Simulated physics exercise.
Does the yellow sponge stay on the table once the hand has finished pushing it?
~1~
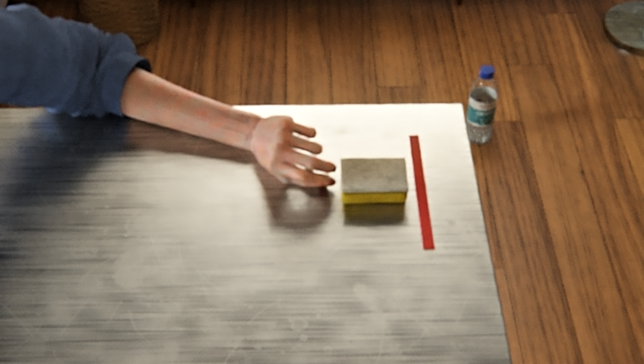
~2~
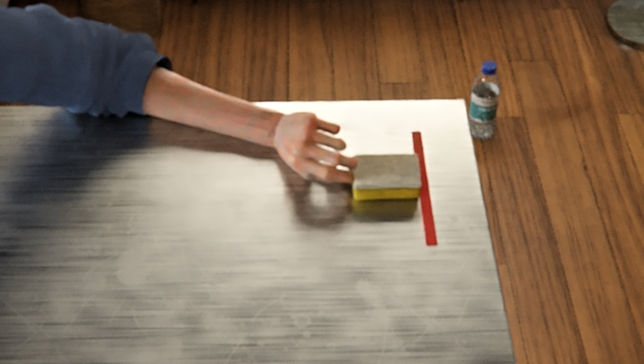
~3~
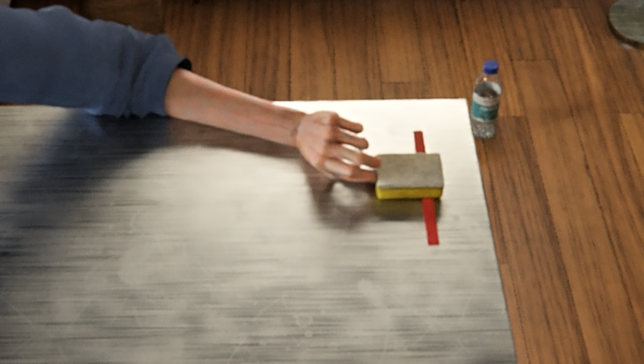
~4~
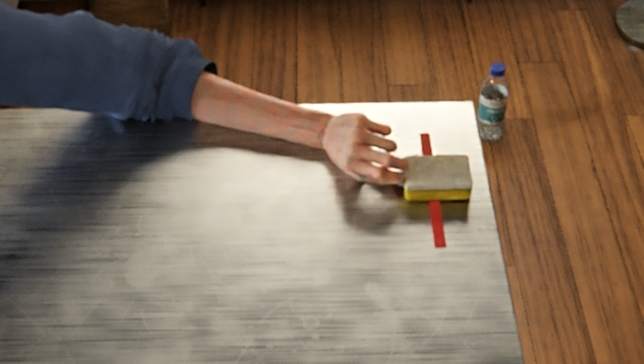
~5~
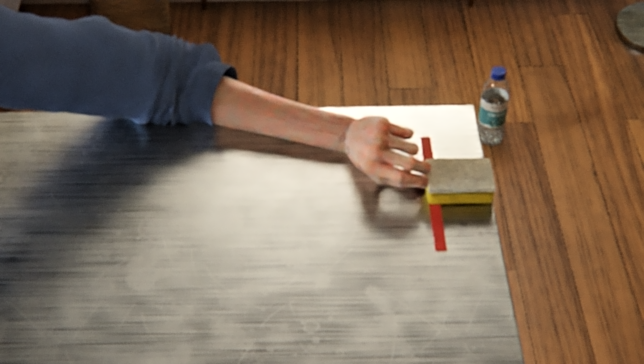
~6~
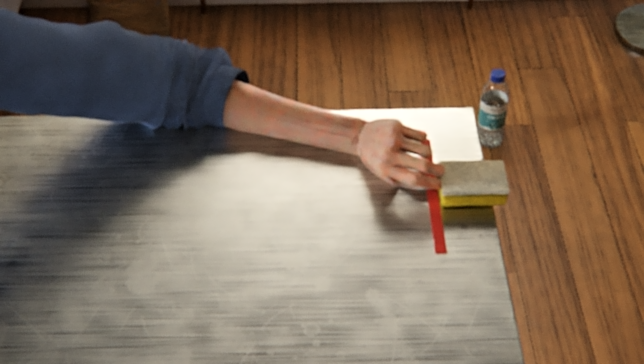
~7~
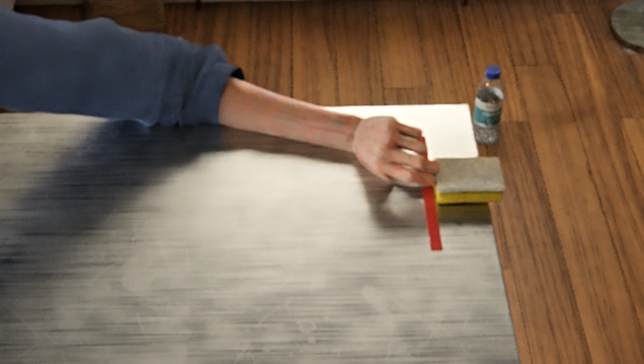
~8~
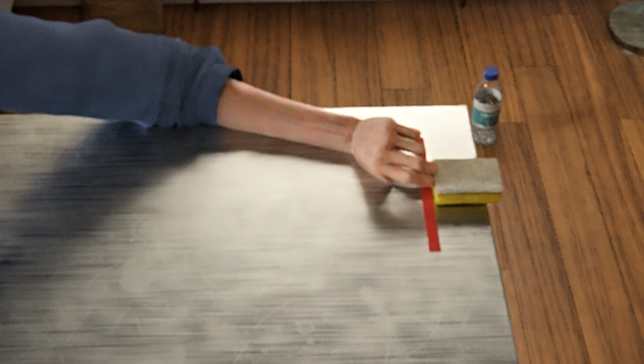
Yes, the yellow sponge stays on the table. It comes to rest at the right edge, beyond the red tape, and does not fall.
